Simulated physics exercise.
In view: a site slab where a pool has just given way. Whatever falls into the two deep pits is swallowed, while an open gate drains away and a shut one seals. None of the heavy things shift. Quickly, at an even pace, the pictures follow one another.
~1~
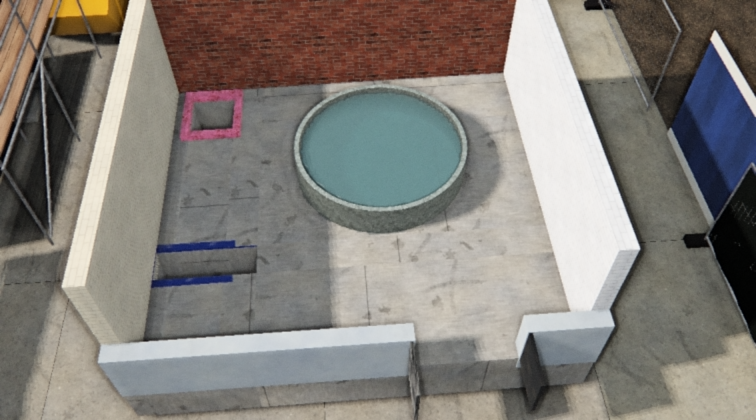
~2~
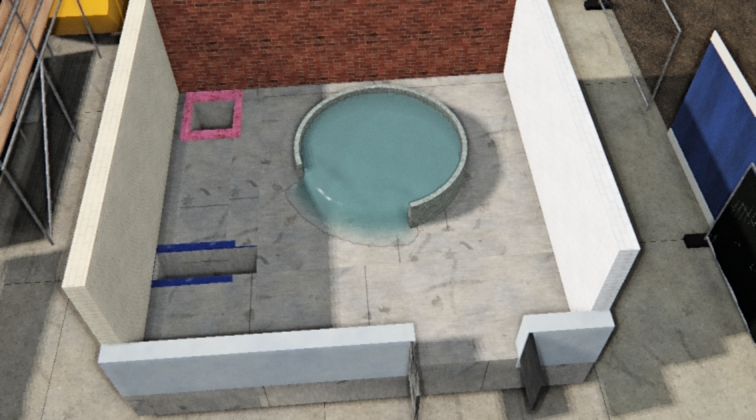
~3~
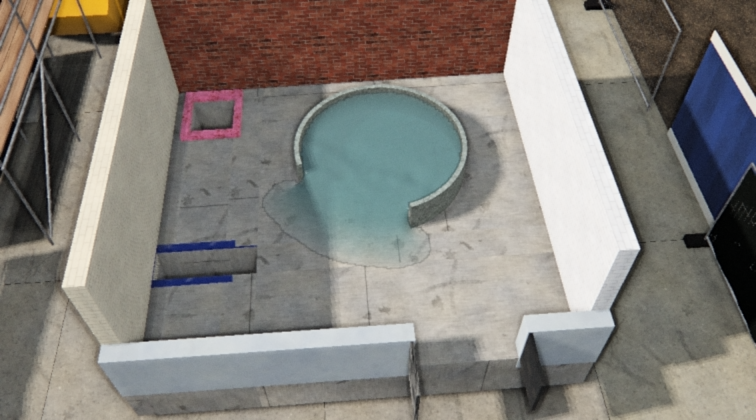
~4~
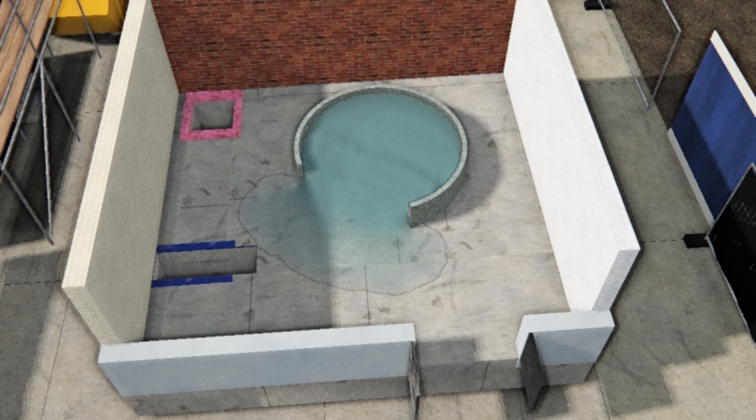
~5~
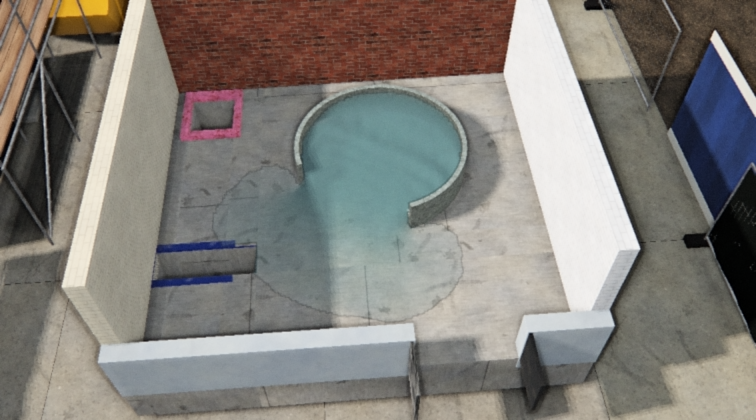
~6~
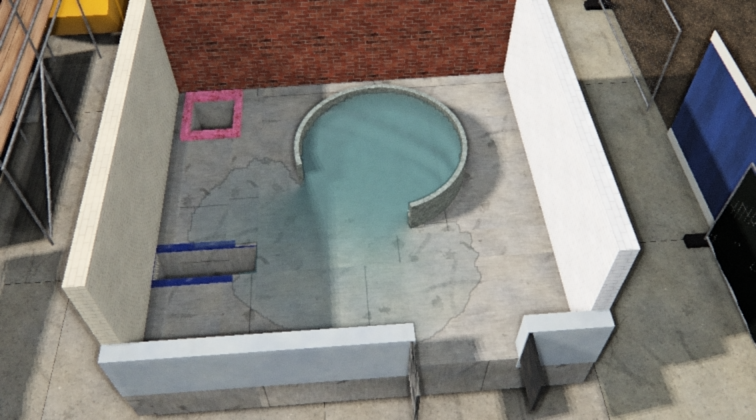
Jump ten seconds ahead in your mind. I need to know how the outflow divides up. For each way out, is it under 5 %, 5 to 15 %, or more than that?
Here is how it divides: The gate ends up with 5 to 15 %; the pink pit ends up with under 5 %; the blue pit ends up with more than 15 %.
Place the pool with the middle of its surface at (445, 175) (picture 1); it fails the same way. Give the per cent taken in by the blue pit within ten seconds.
I'd put the blue pit near 45 per cent of the whole.
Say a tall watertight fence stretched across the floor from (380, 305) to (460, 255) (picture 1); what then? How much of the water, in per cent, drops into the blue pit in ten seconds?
Blue: 60 %.
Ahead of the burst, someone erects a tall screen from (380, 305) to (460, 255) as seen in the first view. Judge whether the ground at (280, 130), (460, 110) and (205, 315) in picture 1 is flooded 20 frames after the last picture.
Result, listed order: Spot 1 kept clear of the flood, spot 2 kept clear of the flood, spot 3 reached by the flood.
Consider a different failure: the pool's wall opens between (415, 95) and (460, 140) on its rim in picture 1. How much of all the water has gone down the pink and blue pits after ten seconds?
Pink about 8 %, blue about 10 %.
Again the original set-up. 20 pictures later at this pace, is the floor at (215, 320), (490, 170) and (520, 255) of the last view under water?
Soaked, spared, spared.
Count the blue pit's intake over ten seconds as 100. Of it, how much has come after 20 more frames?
I'd put it at about 35 per cent.
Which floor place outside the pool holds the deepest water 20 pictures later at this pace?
Somewhere around pixel (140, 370).
A moment on, water covers 40 % of the floor; the gate 1 %, the pink pit 0 %, the blue pit 4 %.
Next, water covers 40 % of the floor; the gate 2 %, the pink pit 0 %, the blue pit 8 %.
Then, water covers 50 % of the floor; the gate 4 %, the pink pit 0 %, the blue pit 19 %.
Later, water covers 60 % of the floor; the gate 6 %, the pink pit 0 %, the blue pit 40 %.
In the end, water covers 75 % of the floor; the gate 8 %, the pink pit 0 %, the blue pit 56 %.
